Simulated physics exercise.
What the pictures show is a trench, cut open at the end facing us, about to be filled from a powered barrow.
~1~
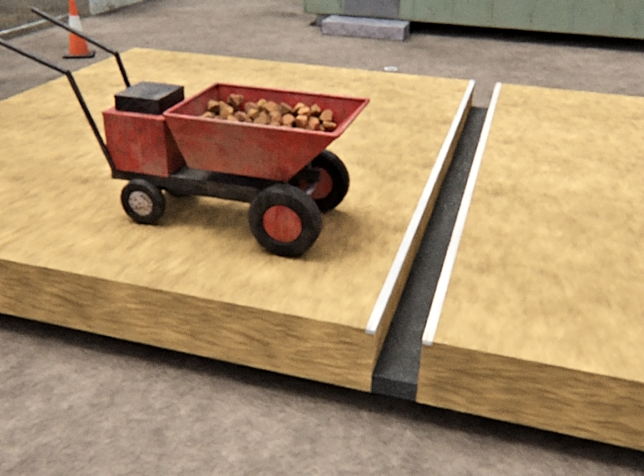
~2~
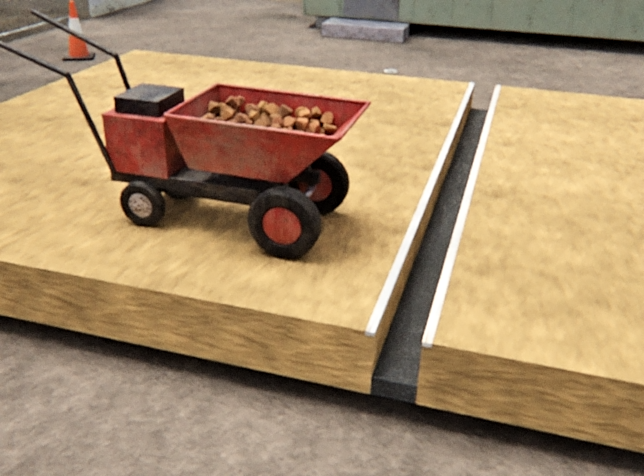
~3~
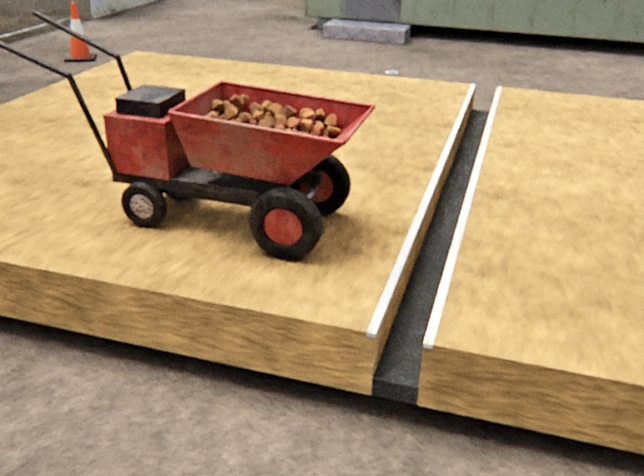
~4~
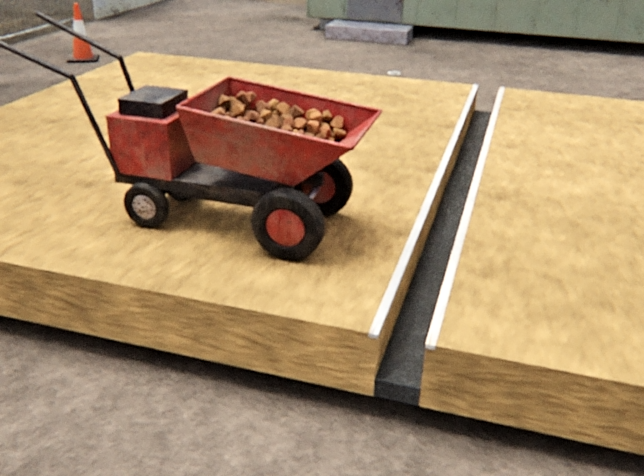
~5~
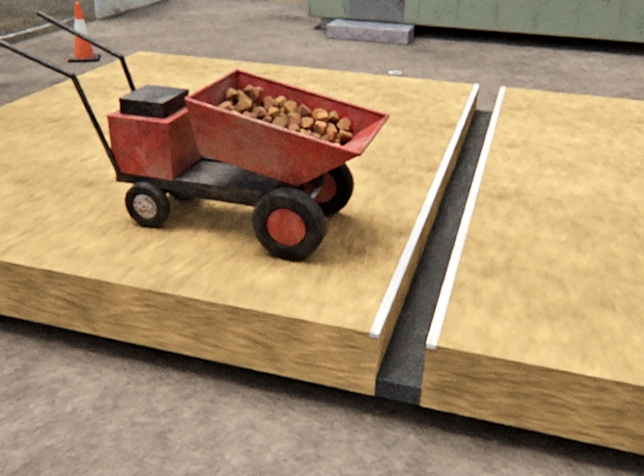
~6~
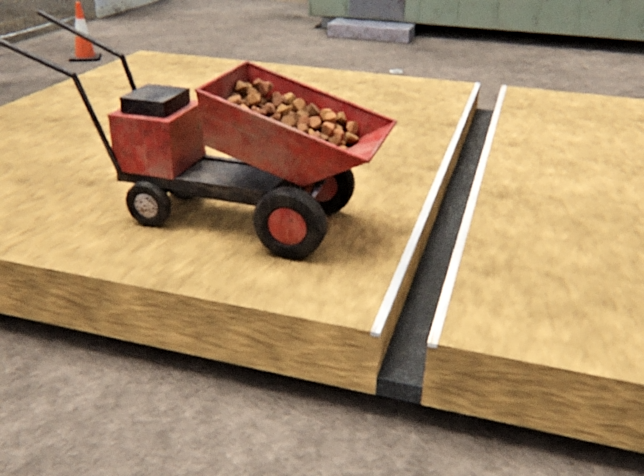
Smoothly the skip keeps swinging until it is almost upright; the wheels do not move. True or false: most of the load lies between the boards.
True.
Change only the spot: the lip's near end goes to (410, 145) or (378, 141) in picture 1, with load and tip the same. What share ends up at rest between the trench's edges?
In order: 0 % and 20 %.
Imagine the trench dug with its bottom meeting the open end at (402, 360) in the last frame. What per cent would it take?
Something like 50 %.
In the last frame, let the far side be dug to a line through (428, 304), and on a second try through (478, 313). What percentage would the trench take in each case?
The first try comes to close to 50 per cent, the next to 90 per cent.
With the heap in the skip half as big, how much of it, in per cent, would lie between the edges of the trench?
I'd reckon close to 80 in every hundred.
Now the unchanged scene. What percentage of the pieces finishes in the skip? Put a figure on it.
About 20 in a hundred.
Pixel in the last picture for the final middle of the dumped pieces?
Around (432, 276), give or take.
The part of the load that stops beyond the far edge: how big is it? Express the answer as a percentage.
That share comes out near 10 in a hundred.
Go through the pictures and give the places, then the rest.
In the first picture, lip of the skip near (338, 136), level; top of the load near (260, 121), clay clods; first edge of the trench near (385, 295); far edge near (438, 304), the trench under half as wide as the skip, and about as deep as wide.
In the second picture, lip of the skip near (339, 139), level; top of the load near (260, 123).
In the third picture, lip of the skip near (344, 143), tipped barely; top of the load near (248, 121).
In the fourth picture, lip of the skip near (351, 148), tipped a little; top of the load near (255, 119).
In the fifth picture, lip of the skip near (359, 154), tipped a little; top of the load near (262, 115).
In the sixth picture, lip of the skip near (368, 161), tipped clearly; top of the load near (257, 112); first edge of the trench near (389, 297); far edge near (443, 307).
Shortly afterwards, skip tipped steeply; the whole lot in the skip.
Next, skip tipped right over; near half in the skip; only a few short of the trench; near half in or heaped over the trench; only a few beyond it.
Some moments later, skip tipped right over; near a quarter in the skip; near two thirds in or heaped over the trench; a little beyond it.
In the end, skip tipped right over; near a quarter in the skip; near two thirds in or heaped over the trench; a little beyond it.
